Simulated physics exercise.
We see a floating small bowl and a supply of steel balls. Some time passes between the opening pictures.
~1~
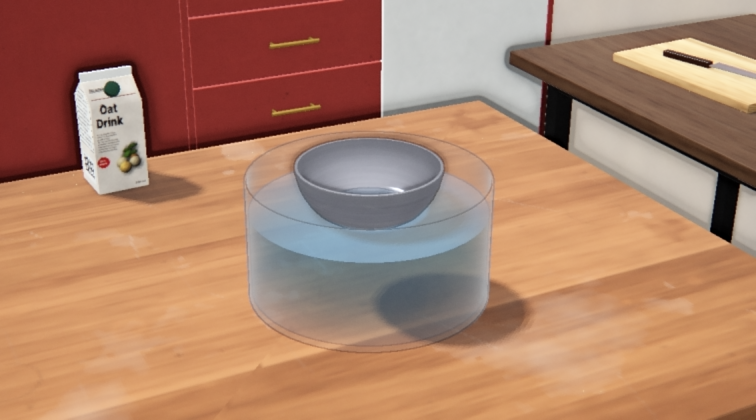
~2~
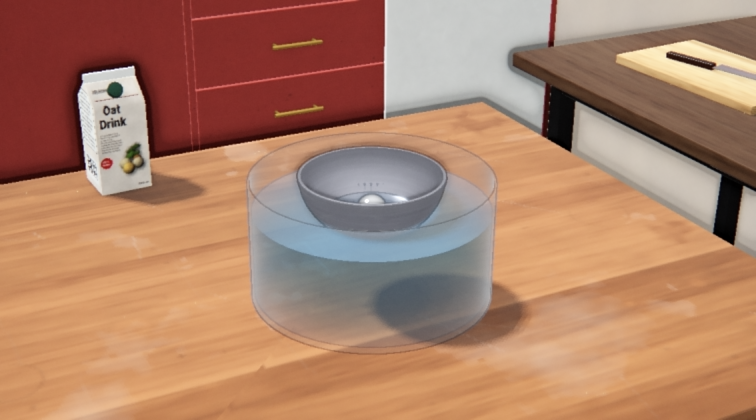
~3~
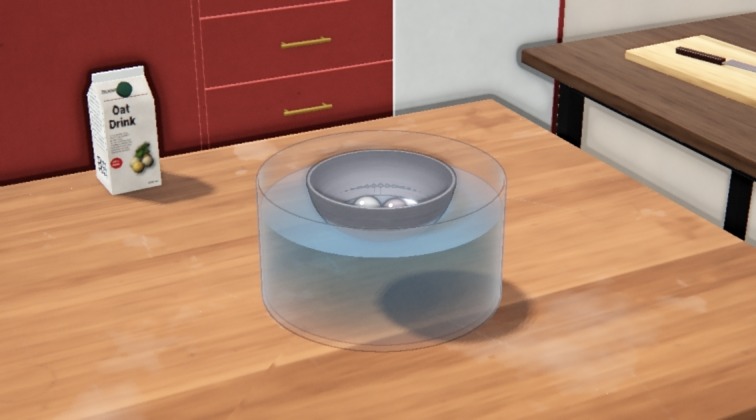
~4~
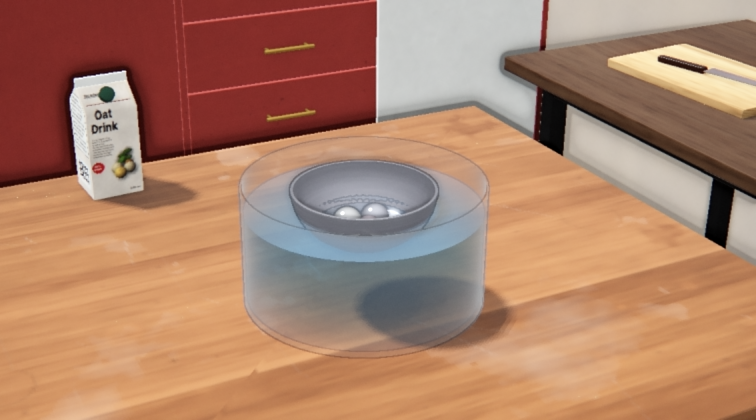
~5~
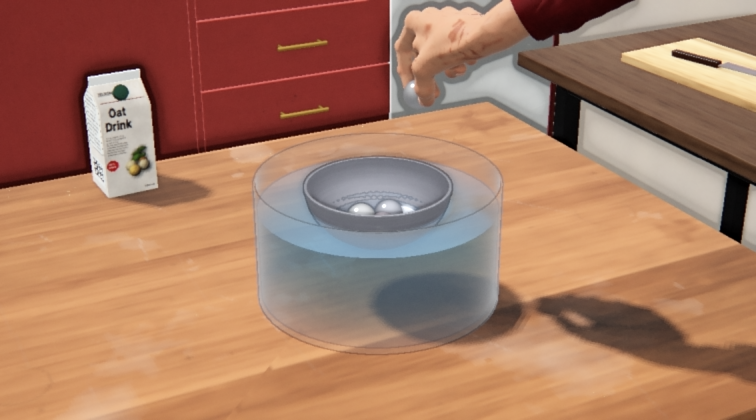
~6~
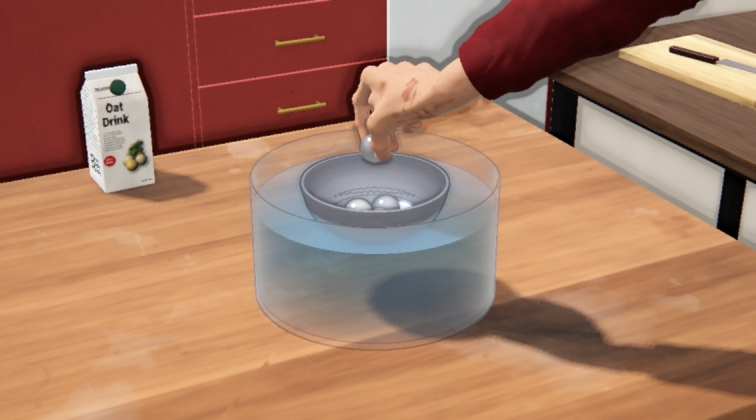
We see a small grey bowl floating in a clear container of water, sitting lower as steel balls appear in it one after another, up to three; then a hand reaches in from the right, holding another ball above the bowl.
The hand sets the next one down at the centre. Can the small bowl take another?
As it turns out, it keeps floating.
Shortly, the steel ball is in and the small bowl dips.
Then, it steadies; about a fifth of its side above the surface.
At the finish, the small bowl floats; about a fifth of its side above the surface.
